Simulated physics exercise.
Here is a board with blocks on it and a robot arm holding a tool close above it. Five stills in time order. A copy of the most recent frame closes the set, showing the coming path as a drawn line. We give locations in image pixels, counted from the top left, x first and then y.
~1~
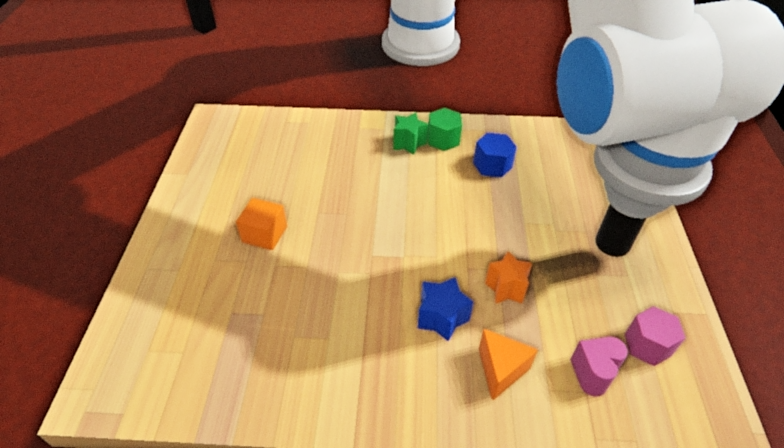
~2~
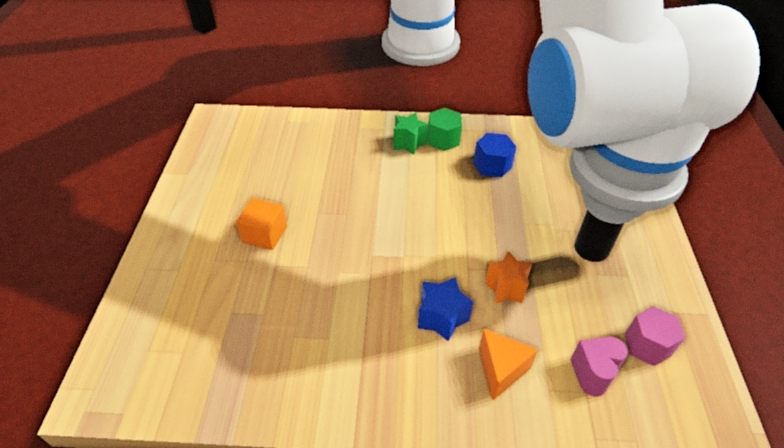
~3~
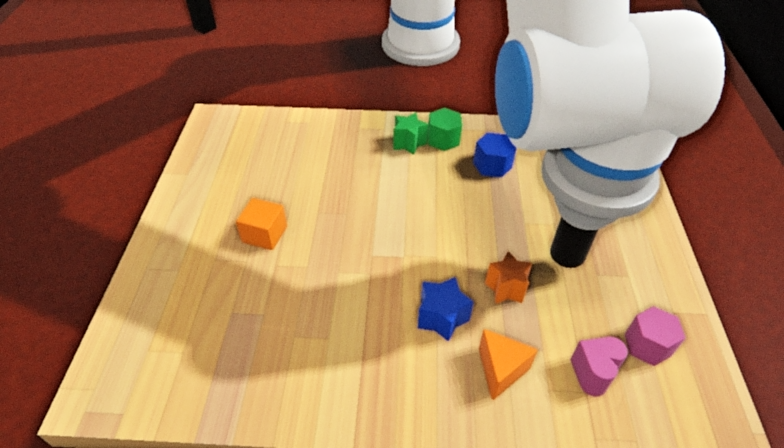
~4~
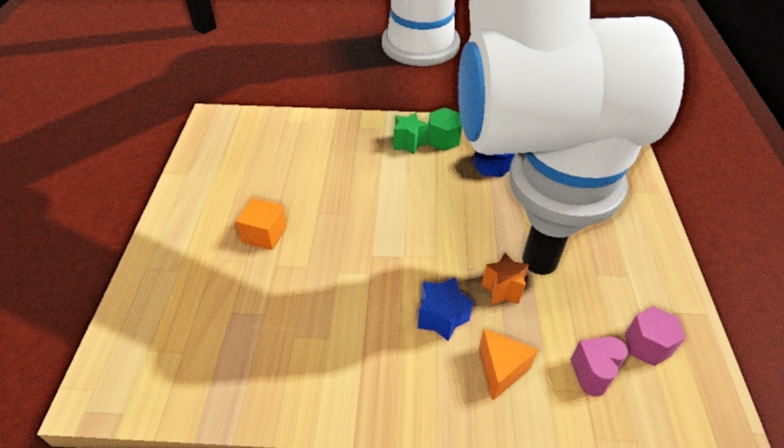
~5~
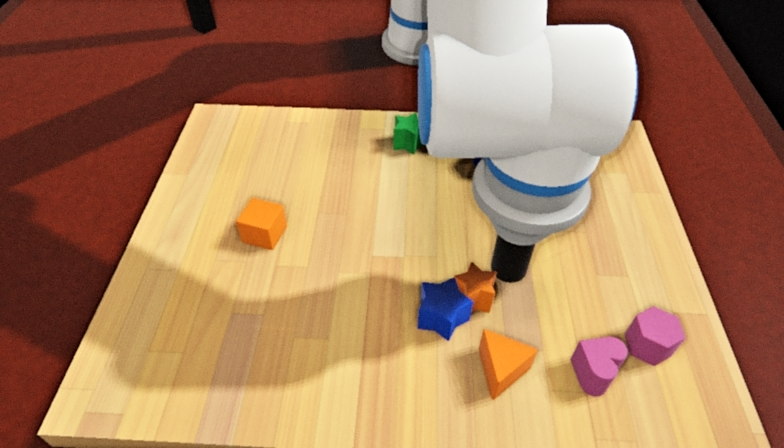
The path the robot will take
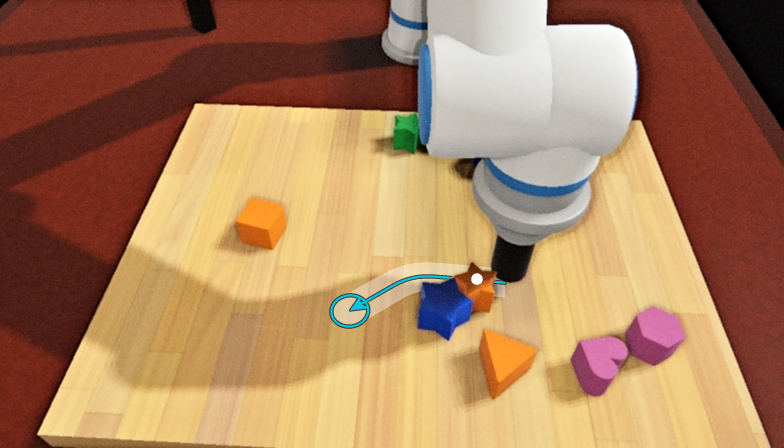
A robot arm moves left across the board and pushes the orange star against the blue star.
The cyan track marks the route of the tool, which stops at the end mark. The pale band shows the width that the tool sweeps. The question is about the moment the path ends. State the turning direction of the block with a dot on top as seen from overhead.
It spins anti-clockwise.
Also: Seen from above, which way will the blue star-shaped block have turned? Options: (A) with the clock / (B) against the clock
Correct choice: B.
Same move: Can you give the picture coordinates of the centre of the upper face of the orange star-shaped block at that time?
Most likely (361, 319).
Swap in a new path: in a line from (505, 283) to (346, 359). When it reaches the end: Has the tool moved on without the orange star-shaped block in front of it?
It seems not.
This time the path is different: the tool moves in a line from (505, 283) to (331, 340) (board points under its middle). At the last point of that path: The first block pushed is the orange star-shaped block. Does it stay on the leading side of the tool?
My guess is it keeps its place ahead of the tool.
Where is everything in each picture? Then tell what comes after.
In the first picture, tip of the tool at (612, 245), middles of tops, blue star-shaped block at (445, 298), orange star-shaped block at (512, 268), orange three-sided block at (507, 353).
In the second picture, tool at (591, 250), nothing pushed.
In the third picture, tool at (567, 256), nothing pushed.
In the fourth picture, tool at (539, 262), orange star-shaped block at (509, 269).
In the fifth picture, tool at (508, 270), blue star-shaped block at (444, 298), orange star-shaped block at (477, 279), orange three-sided block at (507, 353).
The line goes from (505, 283) through (450, 278) and (397, 284) to (350, 311); the dot is on the orange star-shaped block.
What follows on the original path. One third of the way, tool at (450, 265); blue star-shaped block at (415, 316), turned 40° anticlockwise; orange star-shaped block at (427, 283), turned 35° anticlockwise.
Two thirds of the way, tool at (397, 271); blue star-shaped block at (409, 325), turned 75° anticlockwise; orange star-shaped block at (388, 291), turned 85° anticlockwise.
At the end, tool at (349, 298); blue star-shaped block at (404, 331), turned 100° anticlockwise; orange star-shaped block at (361, 319), turned 125° anticlockwise; orange three-sided block unmoved.
